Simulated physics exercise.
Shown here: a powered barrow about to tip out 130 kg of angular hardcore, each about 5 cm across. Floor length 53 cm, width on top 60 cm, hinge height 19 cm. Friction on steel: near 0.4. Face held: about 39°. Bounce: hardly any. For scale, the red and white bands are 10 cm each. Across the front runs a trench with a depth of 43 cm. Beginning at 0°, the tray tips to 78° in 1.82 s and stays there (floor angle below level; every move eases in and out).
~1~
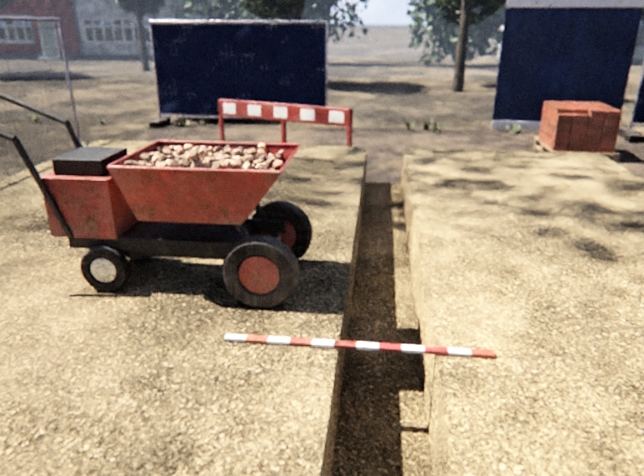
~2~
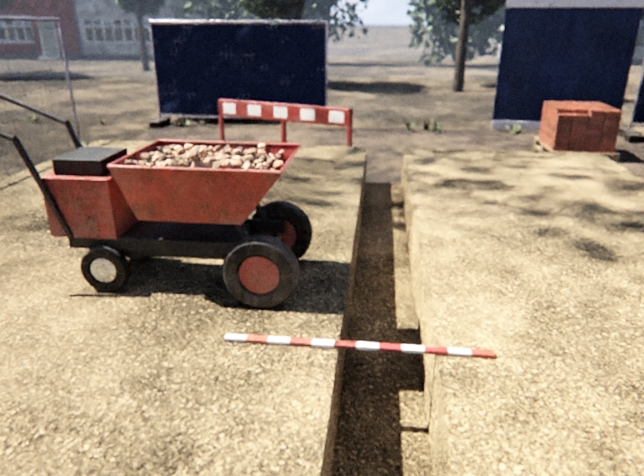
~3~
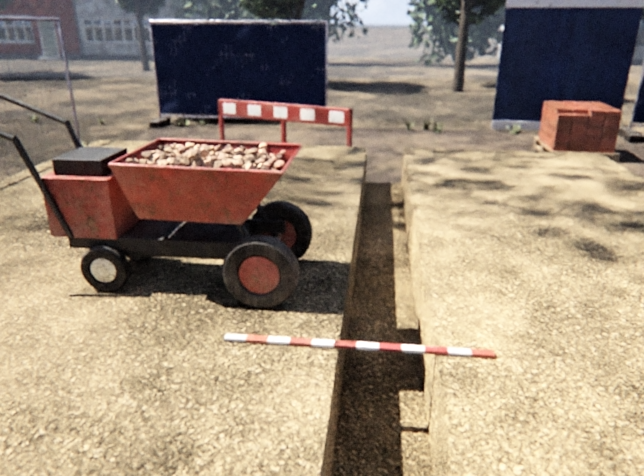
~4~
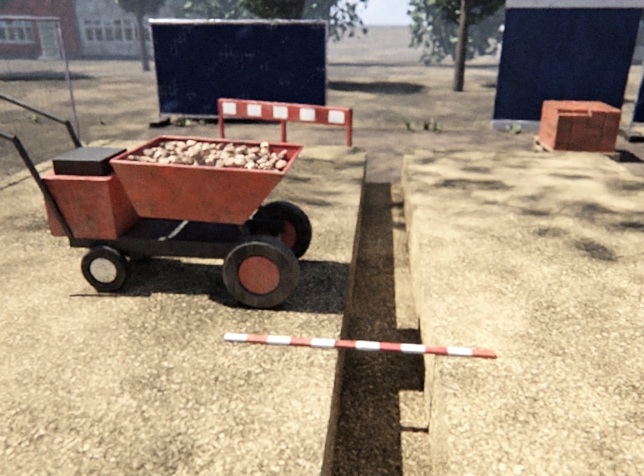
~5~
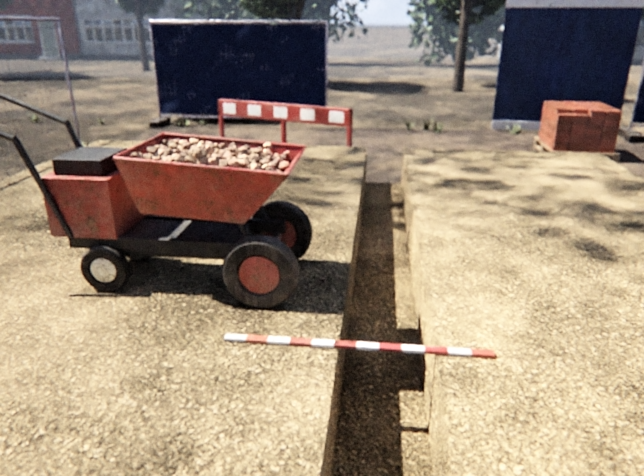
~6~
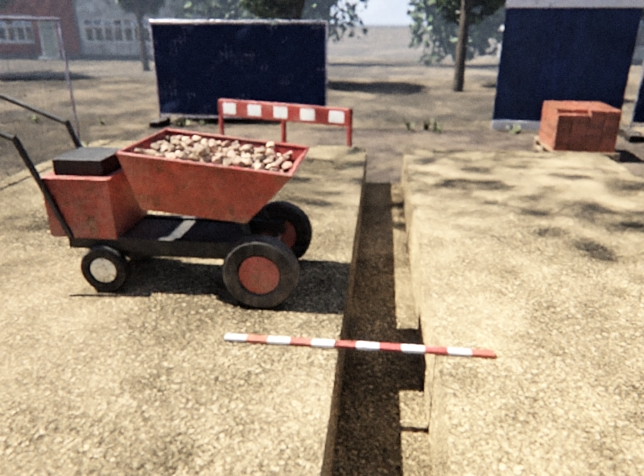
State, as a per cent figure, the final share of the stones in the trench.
The final share is about 96 per cent.
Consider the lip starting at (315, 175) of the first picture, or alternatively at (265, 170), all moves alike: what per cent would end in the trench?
I'd expect some 60 per cent, then some 100.
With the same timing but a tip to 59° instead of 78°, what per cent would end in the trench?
With that change, near 35 per cent.
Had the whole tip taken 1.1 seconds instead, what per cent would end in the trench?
About 90 percent, I'd say.
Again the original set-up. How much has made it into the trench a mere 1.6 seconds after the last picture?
By that point it's something like 55 in a hundred.
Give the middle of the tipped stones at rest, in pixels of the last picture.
Roughly at (394, 340).
Then, 1.1 s after the last picture the floor is at 66°, 98 % in the tray, 2 % in the trench; the foremost stones are at (398, 292).
Then, 1.6 s after the last picture the floor is at 78°, 44 % in the tray, 54 % in the trench, 2 % past the trench; the foremost stones are at (464, 279).
Then, 2.0 s after the last picture the floor is at 78°, 16 % in the tray, 80 % in the trench, 4 % past the trench; the foremost stones are at (495, 292).
Then, 3.9 s after the last picture the floor is at 78°, 0 % in the tray, 96 % in the trench, 4 % past the trench; the foremost stones are at (496, 292).
